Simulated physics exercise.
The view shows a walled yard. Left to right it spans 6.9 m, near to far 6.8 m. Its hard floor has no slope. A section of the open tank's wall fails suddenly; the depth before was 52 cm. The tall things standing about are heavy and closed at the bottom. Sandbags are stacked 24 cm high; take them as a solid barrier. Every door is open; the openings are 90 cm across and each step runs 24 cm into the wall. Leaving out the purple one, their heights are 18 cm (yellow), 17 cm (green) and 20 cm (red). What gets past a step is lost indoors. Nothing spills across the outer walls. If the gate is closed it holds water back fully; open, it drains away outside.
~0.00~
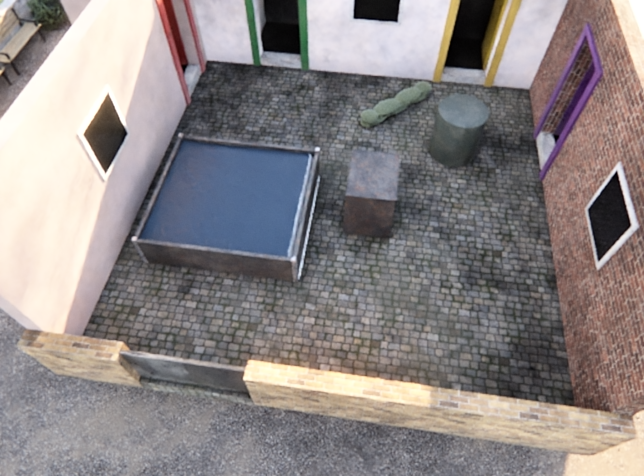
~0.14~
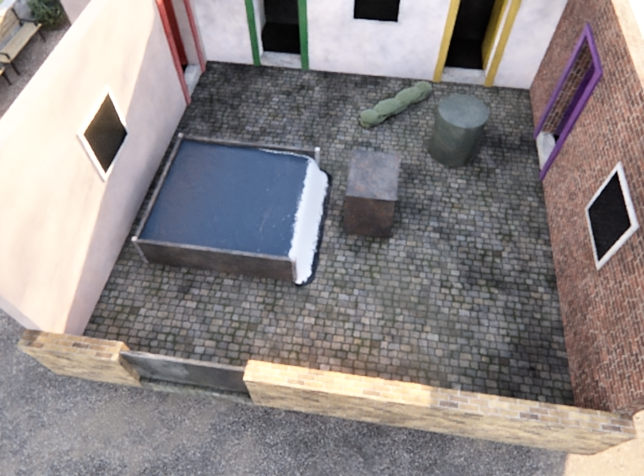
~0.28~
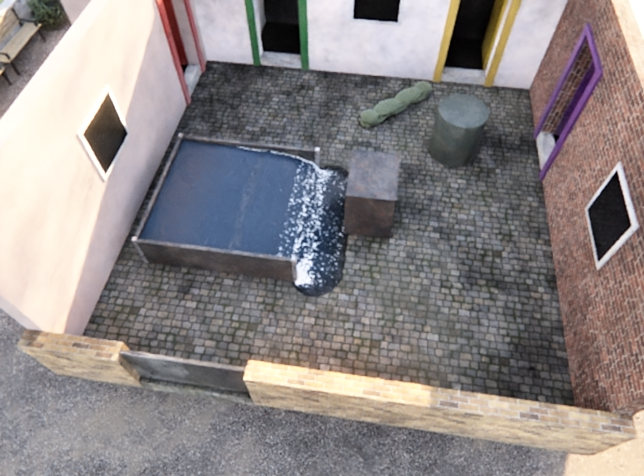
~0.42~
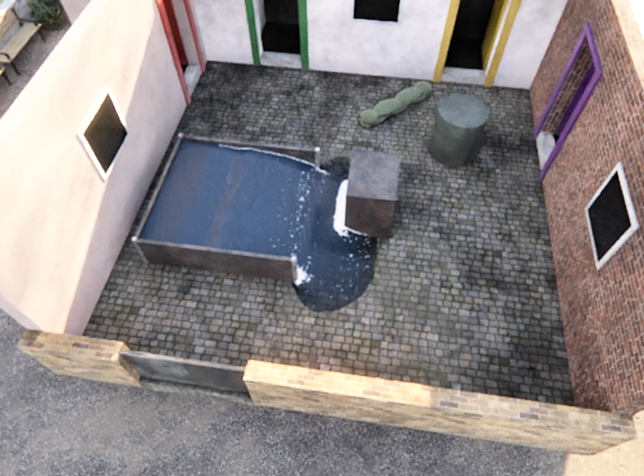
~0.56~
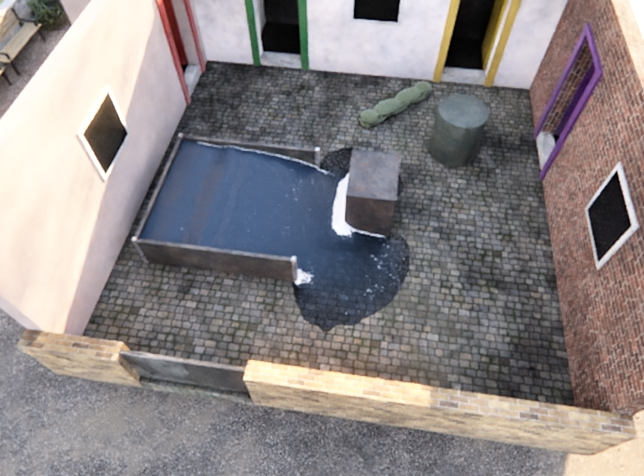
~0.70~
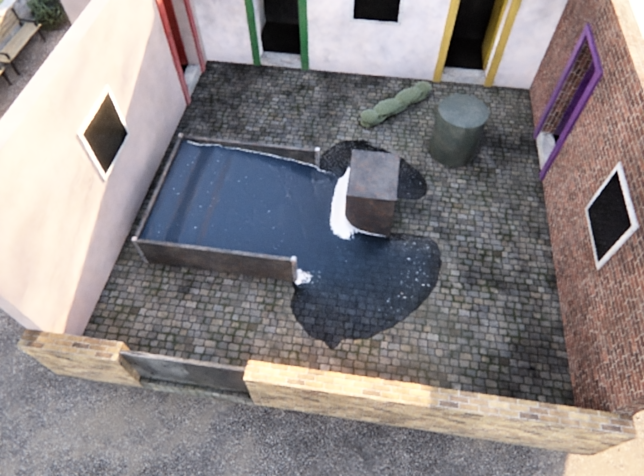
A walled yard with a dark cobbled floor, seen from high above its near wall, holds a wide open tank of blue water at left. To its right sit a brown block, a grey-green cylinder and a low green roll, with red, green, yellow and purple doorways around them. The tank's right side gives way, and water pours out foaming, strikes the block and spreads around it across the cobbles, while the camera stays still.
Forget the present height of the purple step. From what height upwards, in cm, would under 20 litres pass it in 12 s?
Some 10.5 cm above the ground.
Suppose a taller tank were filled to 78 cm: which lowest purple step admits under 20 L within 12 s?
Then roughly 18 cm.
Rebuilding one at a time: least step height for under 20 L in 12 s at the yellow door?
Roughly 10.5 cm at yellow.
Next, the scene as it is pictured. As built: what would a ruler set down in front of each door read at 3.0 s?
In cm: Purple 3, yellow 14, green 1, red 0.
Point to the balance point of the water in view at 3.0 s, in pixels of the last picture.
At about (359, 235).
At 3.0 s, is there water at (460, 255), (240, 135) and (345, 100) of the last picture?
In turn: Under water, not reached, wet.
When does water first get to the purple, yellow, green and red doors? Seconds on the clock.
Purple 2.2 s, yellow 2.2 s, green 3.0 s, red 5.0 s.
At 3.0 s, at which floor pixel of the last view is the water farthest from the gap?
Near (528, 93).
After 1.4 s water covers 30 % of the floor, deepest (38 cm) near (340, 220); it has not reached the purple door.
After 3.0 s water covers 55 % of the floor, deepest (31 cm) near (559, 412); 3 cm at the purple door, 0 litres in over its 19 cm step.
After 12.0 s water covers 95 % of the floor, deepest (12 cm) near (149, 189); 8 cm at the purple door, 0 litres in over its 19 cm step.
At the purple door as built, the water arrived by 2.3 s and peaked near 16 cm at 5.6 s.
Run again over the same 12 s with other heights there, 41 litres in over 8.5 cm, 11 litres over 11.5 cm. The limit of 20 litres is kept from about 10.5 cm up.
